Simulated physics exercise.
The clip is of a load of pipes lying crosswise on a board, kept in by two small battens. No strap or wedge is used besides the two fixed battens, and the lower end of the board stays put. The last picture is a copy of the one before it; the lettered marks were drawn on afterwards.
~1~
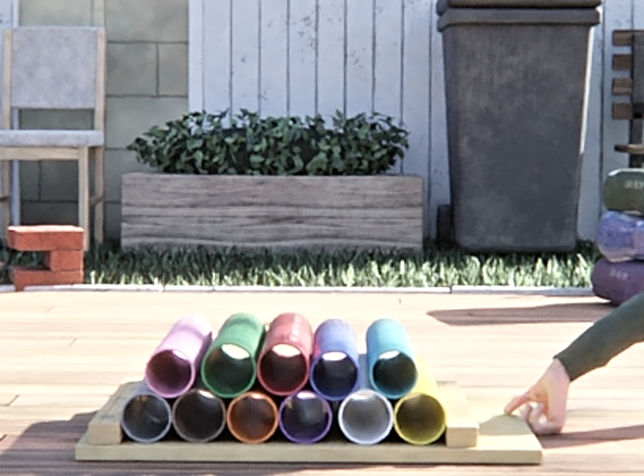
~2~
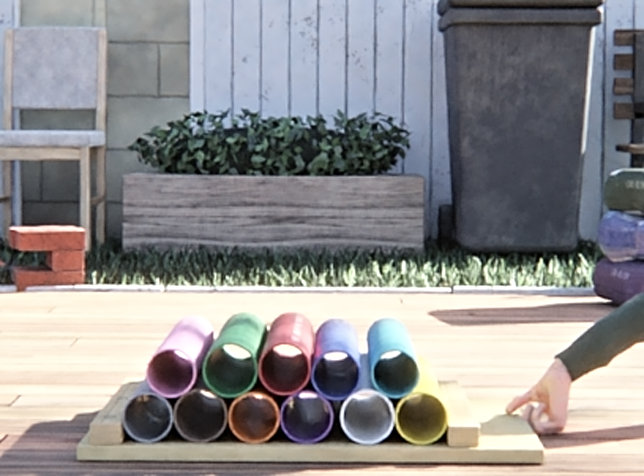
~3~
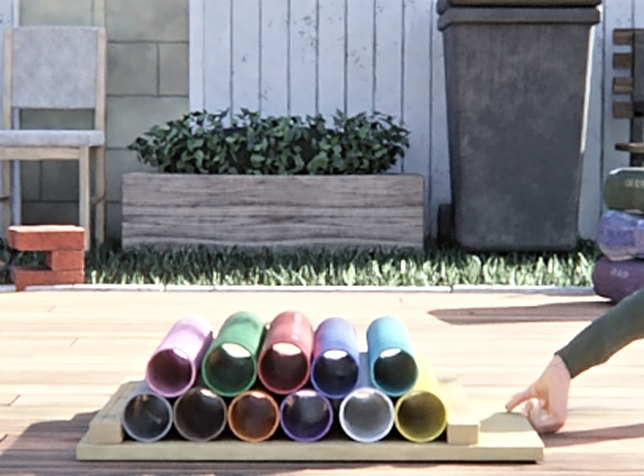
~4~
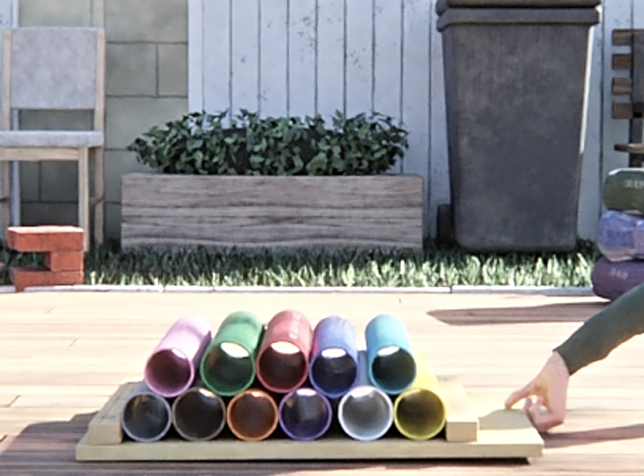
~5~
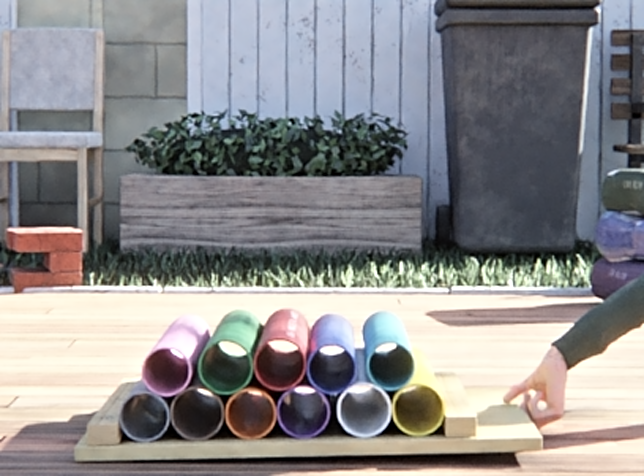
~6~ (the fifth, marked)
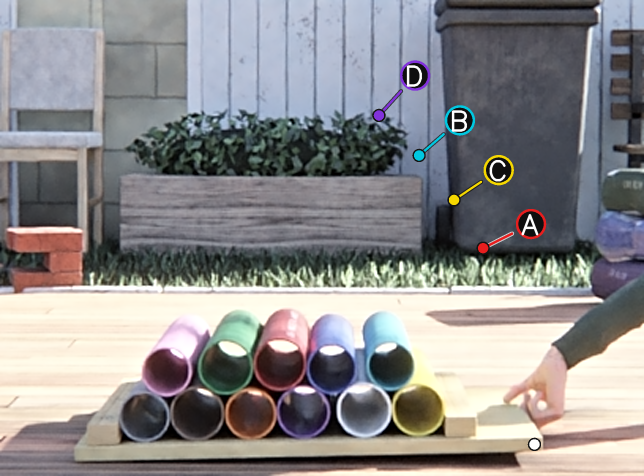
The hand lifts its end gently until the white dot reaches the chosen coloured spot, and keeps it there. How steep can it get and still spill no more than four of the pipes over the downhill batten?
The answer is mark A.
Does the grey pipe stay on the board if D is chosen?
Yes, with D.
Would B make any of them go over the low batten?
At B: Yes.
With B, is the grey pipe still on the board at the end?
Yes, with B.
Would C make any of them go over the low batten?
At C: Yes.
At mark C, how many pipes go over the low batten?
With C, five.
On the marked copy, A at (483, 248); B at (419, 155); C at (454, 200); D at (379, 115); the white dot at (534, 445).
Taking A. A third of the way, board at 16°.
Two thirds of the way, board at 27°.
When it is over, board at 27°, two over the low batten (green, pink).
As for the rest, B five over the low batten; C five over the low batten; D five over the low batten.
